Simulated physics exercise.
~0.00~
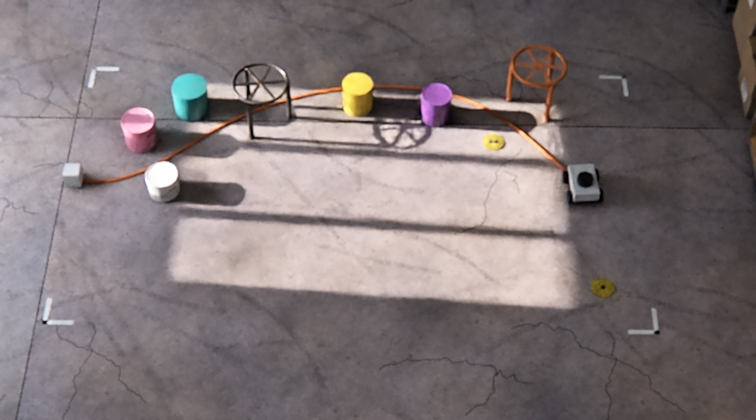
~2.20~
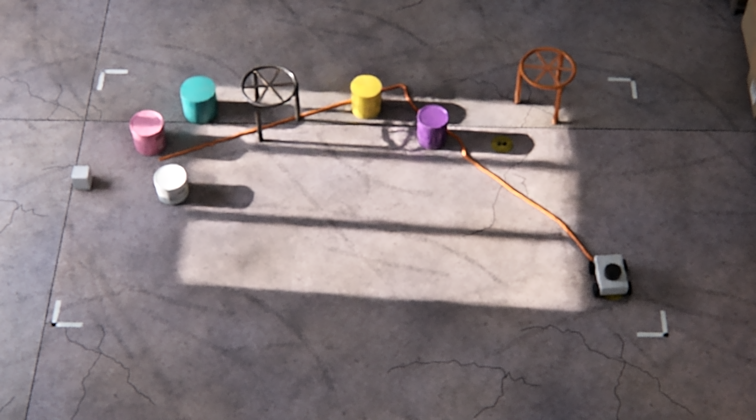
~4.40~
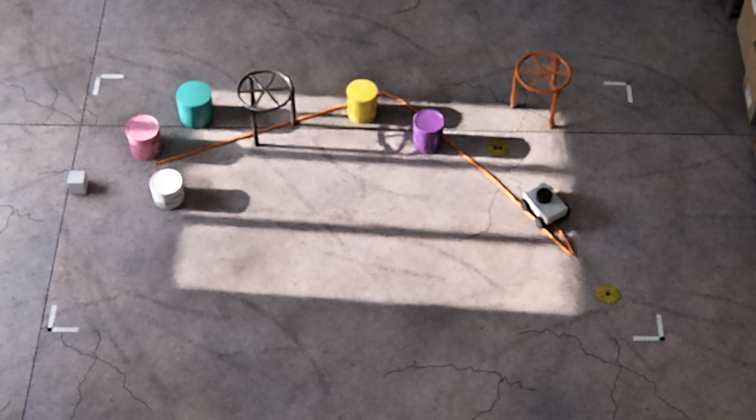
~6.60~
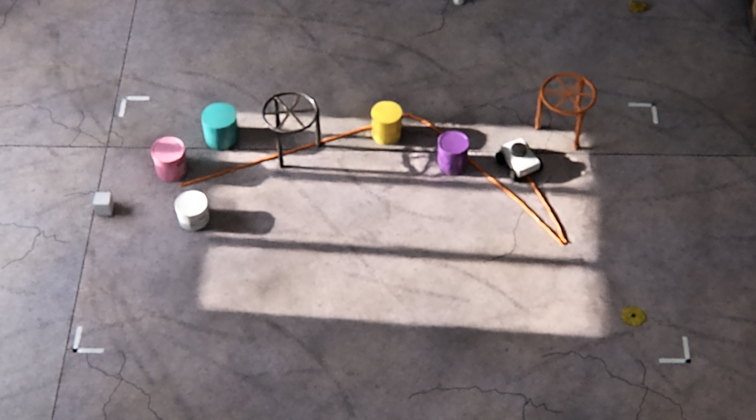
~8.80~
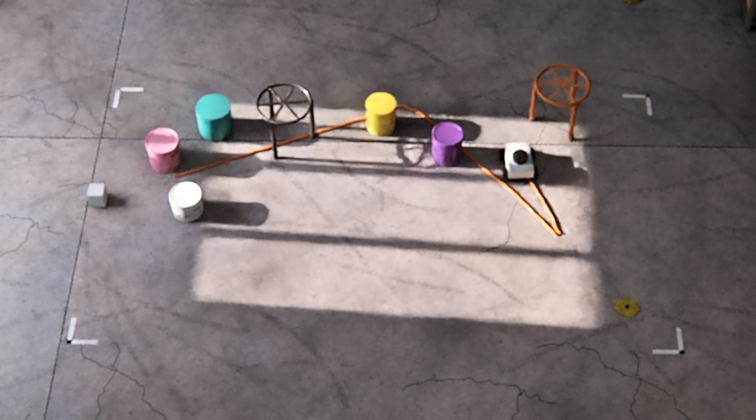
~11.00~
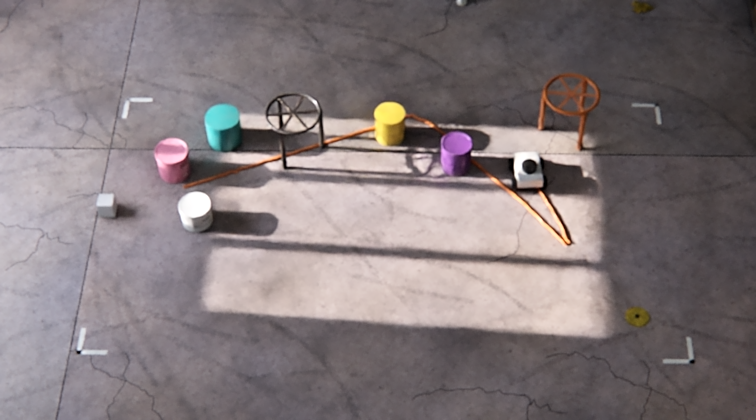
The clip opens on a concrete floor where a small white cart at the right trails an orange lead past colored tubs and two stools to a pale block at the far left. The cart drives down to the lower yellow mark, and the lead pulls taut and comes away from the block. The purple bucket shifts a little downward as the lead bends around it. The cart then heads up and left, leaving the lead in a sharp bend behind it. It stops just right of the purple bucket, turning slightly, with the lead still unplugged and its loose end near the pink bin.
